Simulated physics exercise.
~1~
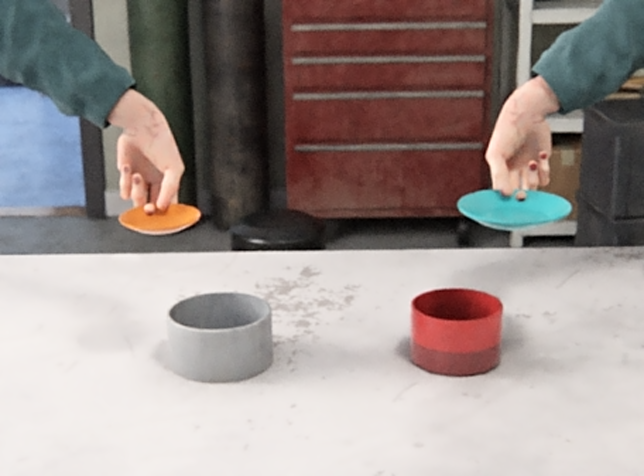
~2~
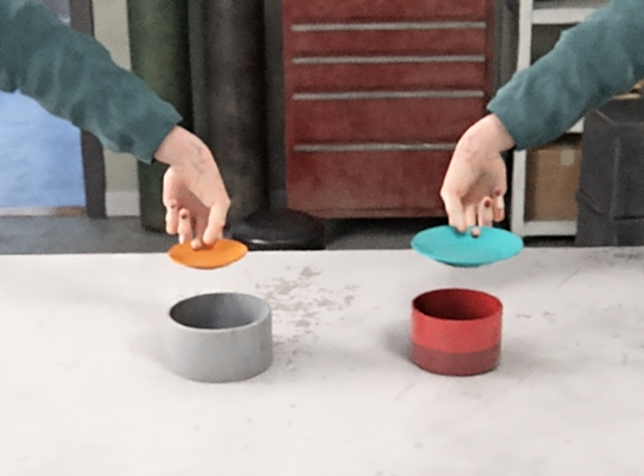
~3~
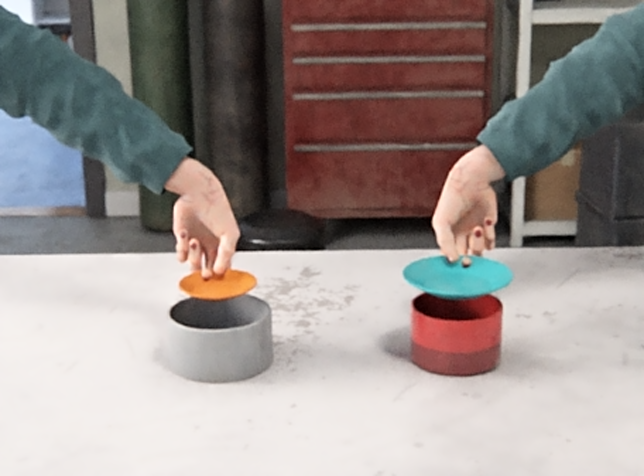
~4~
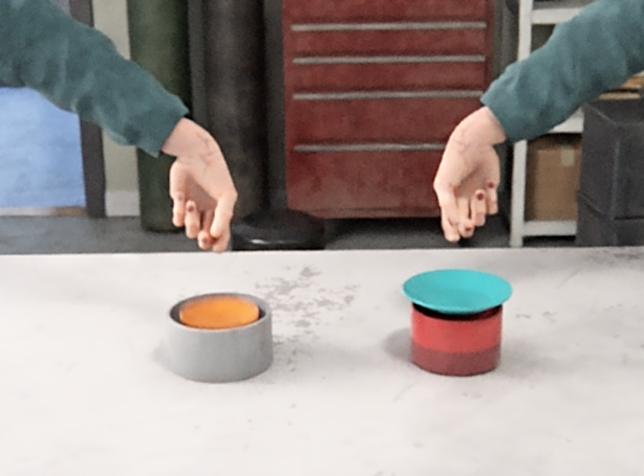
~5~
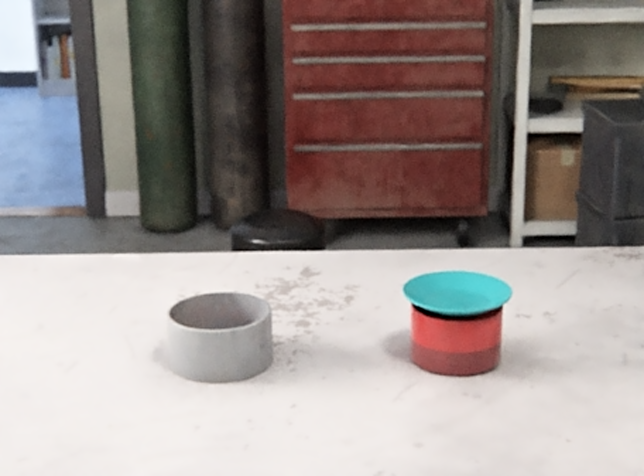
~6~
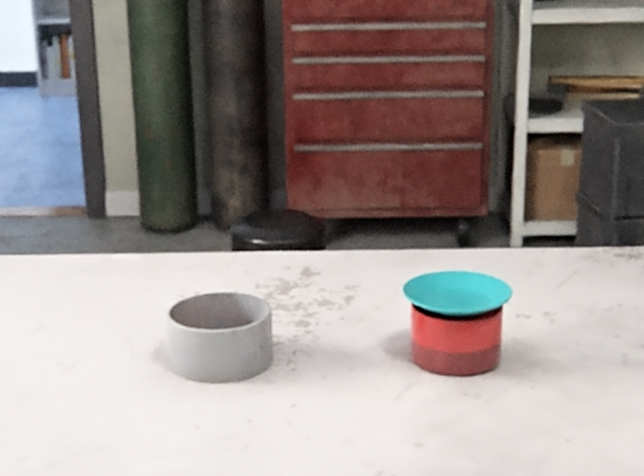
Two discs are lowered by hands and released, the orange dropping inside, the turquoise resting on top.
